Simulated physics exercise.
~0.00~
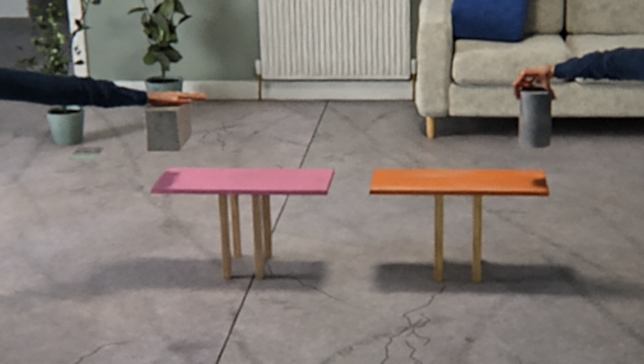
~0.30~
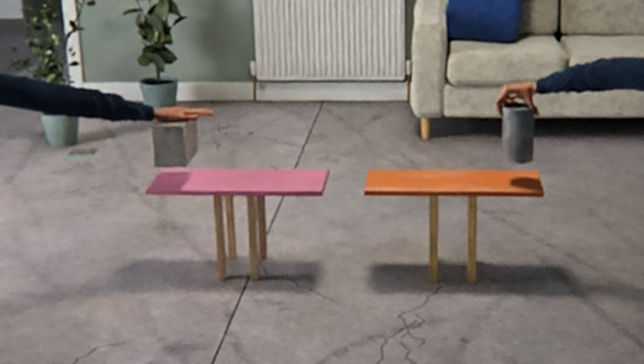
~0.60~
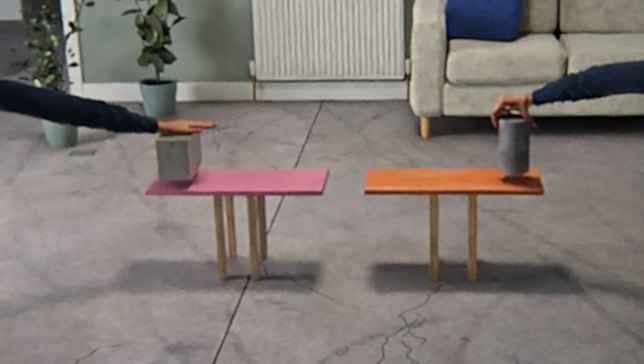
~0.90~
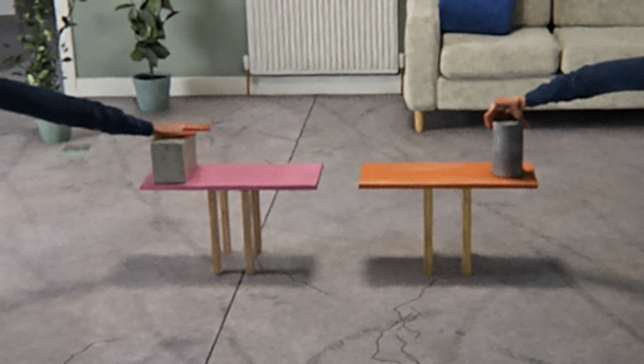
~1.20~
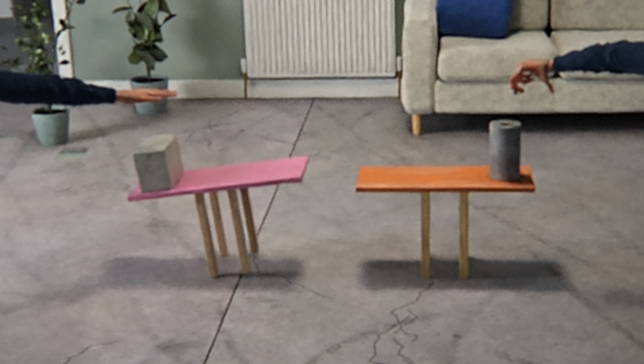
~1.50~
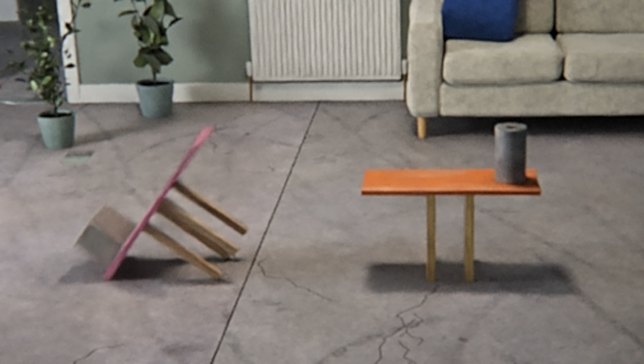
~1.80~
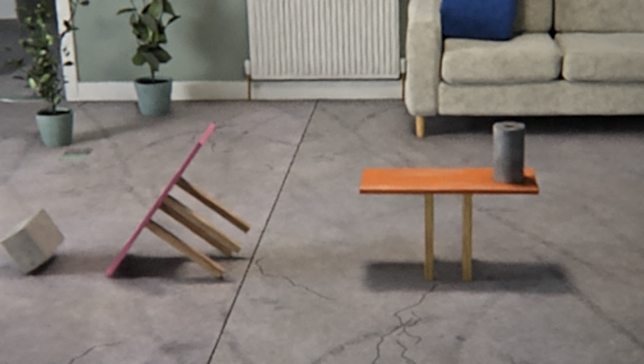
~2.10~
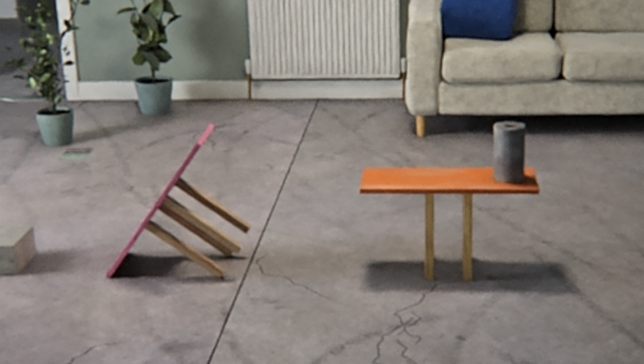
In a room with a radiator and a sofa, two hands set a grey block on the left end of a pink table and a grey cylinder on the right end of an orange one; once released, the pink table toppled left, while the orange stayed standing.
